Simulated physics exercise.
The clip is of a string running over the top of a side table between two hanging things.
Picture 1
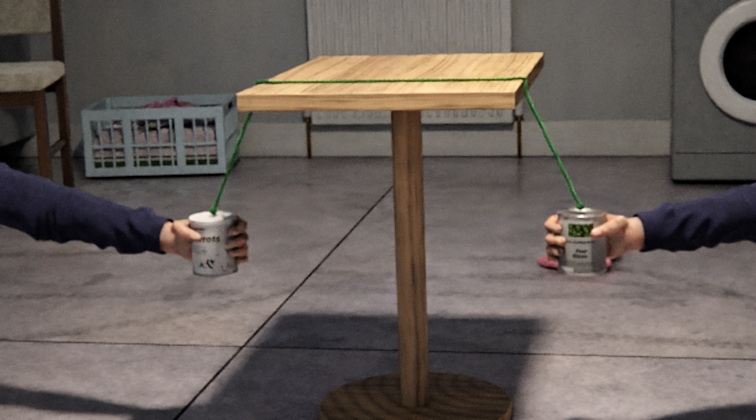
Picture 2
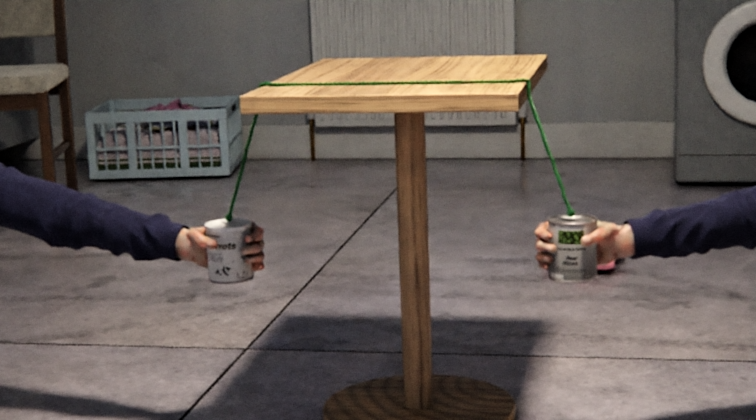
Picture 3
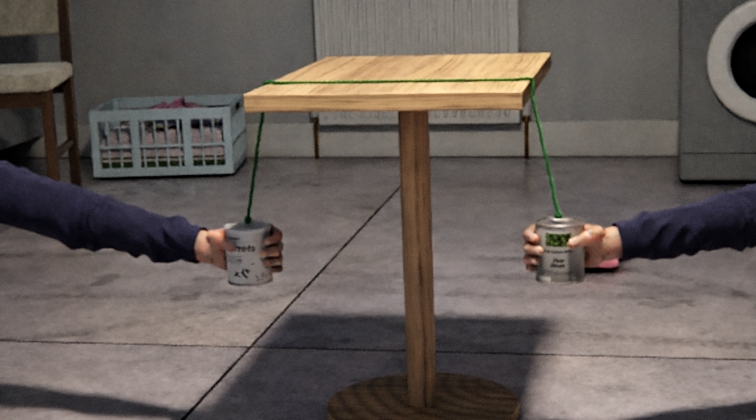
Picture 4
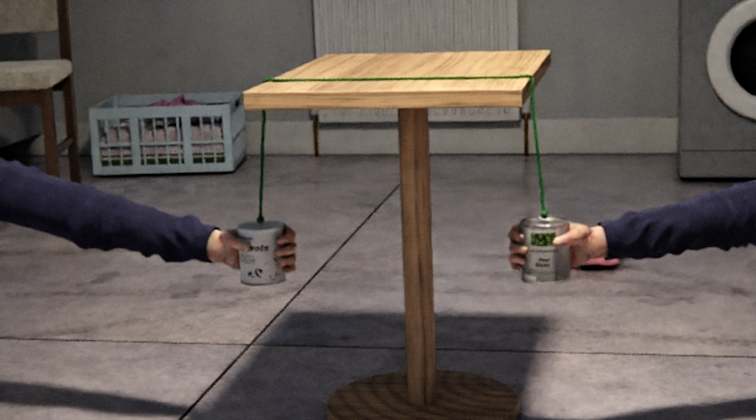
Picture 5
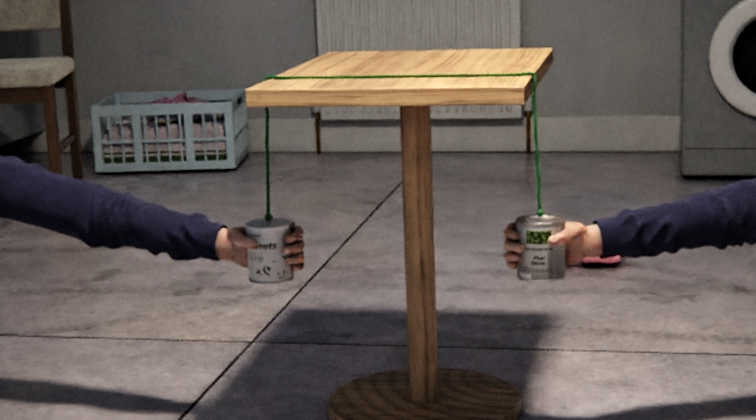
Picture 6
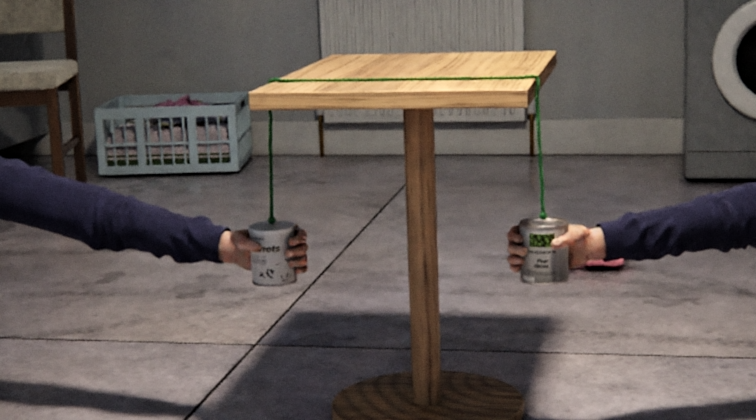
The clip shows two hands holding tins tied to a green string that runs over a wooden side table; both tins move inward until the string hangs nearly straight down each side, then they stay almost still.
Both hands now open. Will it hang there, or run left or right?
As it turns out, the string stays as it is.
Then, 0.78 s on from there, left tin still level near (281, 253); right tin still level near (537, 250).
Then, 1.40 s on from there, left tin still level near (278, 253); right tin still level near (538, 250).
In the end, left tin still level near (281, 253); right tin still level near (538, 250). The string hangs still.
